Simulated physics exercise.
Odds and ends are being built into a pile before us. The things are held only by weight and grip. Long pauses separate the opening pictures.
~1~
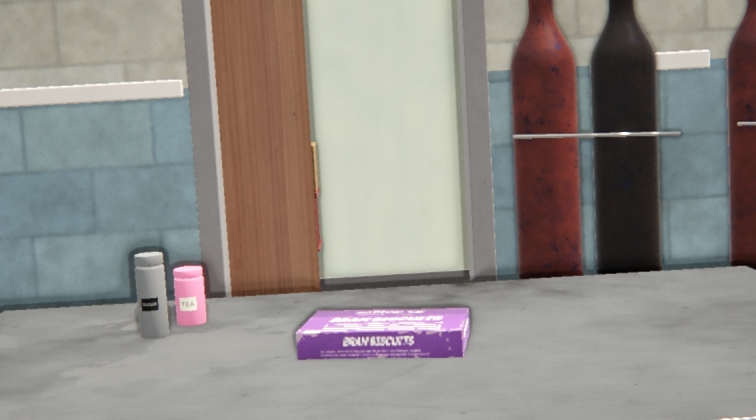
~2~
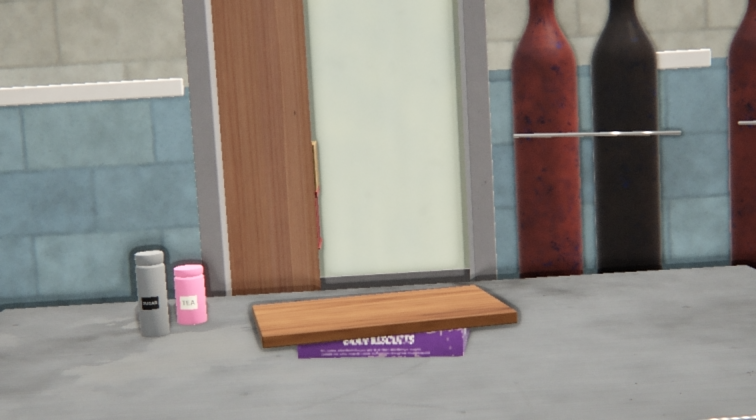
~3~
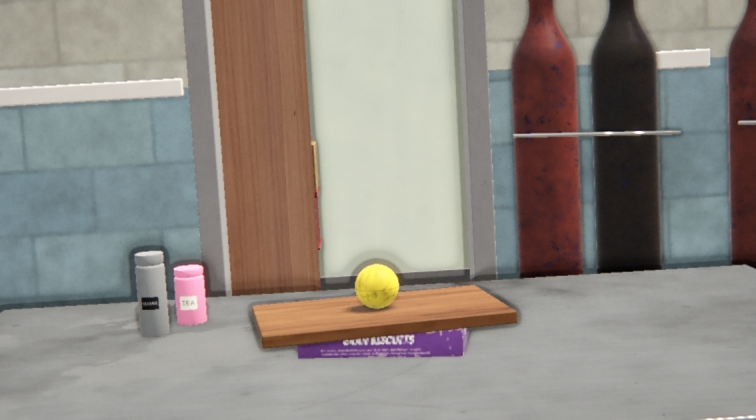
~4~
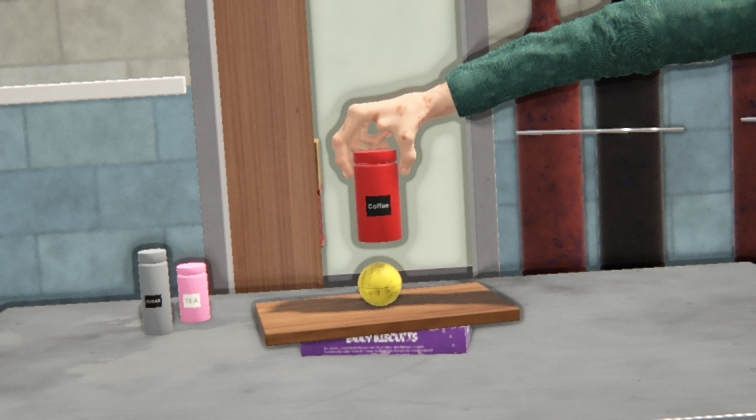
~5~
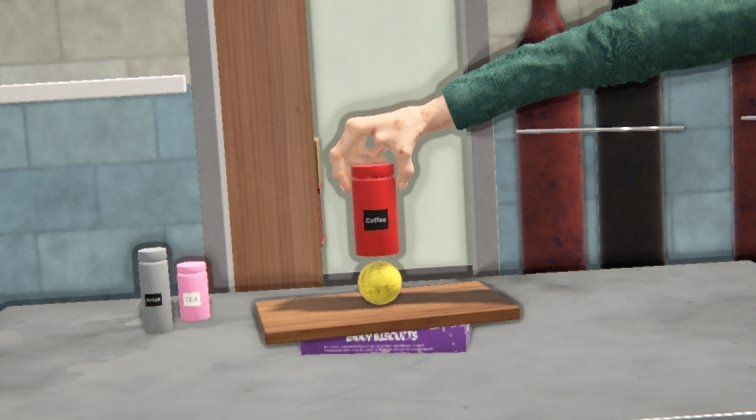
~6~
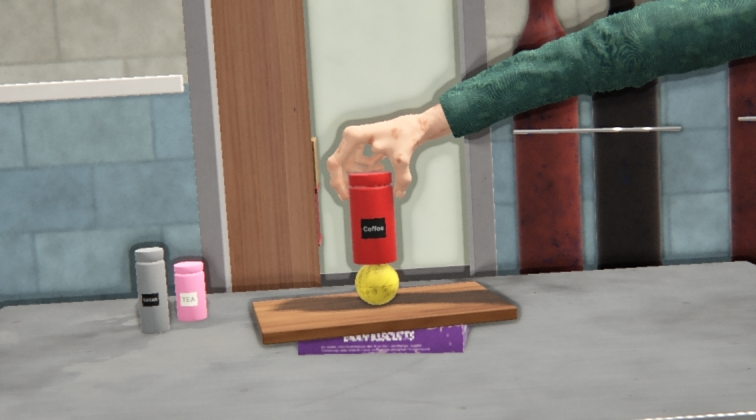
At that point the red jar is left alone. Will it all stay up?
Insecure.
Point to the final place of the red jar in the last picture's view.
Somewhere around (273, 292) in the last picture.
Then, 0.70 s later than the last frame, red jar tilted by 52° near (324, 241).
Then, 1.10 s later than the last frame, red jar now fallen.
When it is over, fallen, red jar; the other 5 as before. End places, in pixels of the last picture, red jar near (273, 292). The pile comes apart.
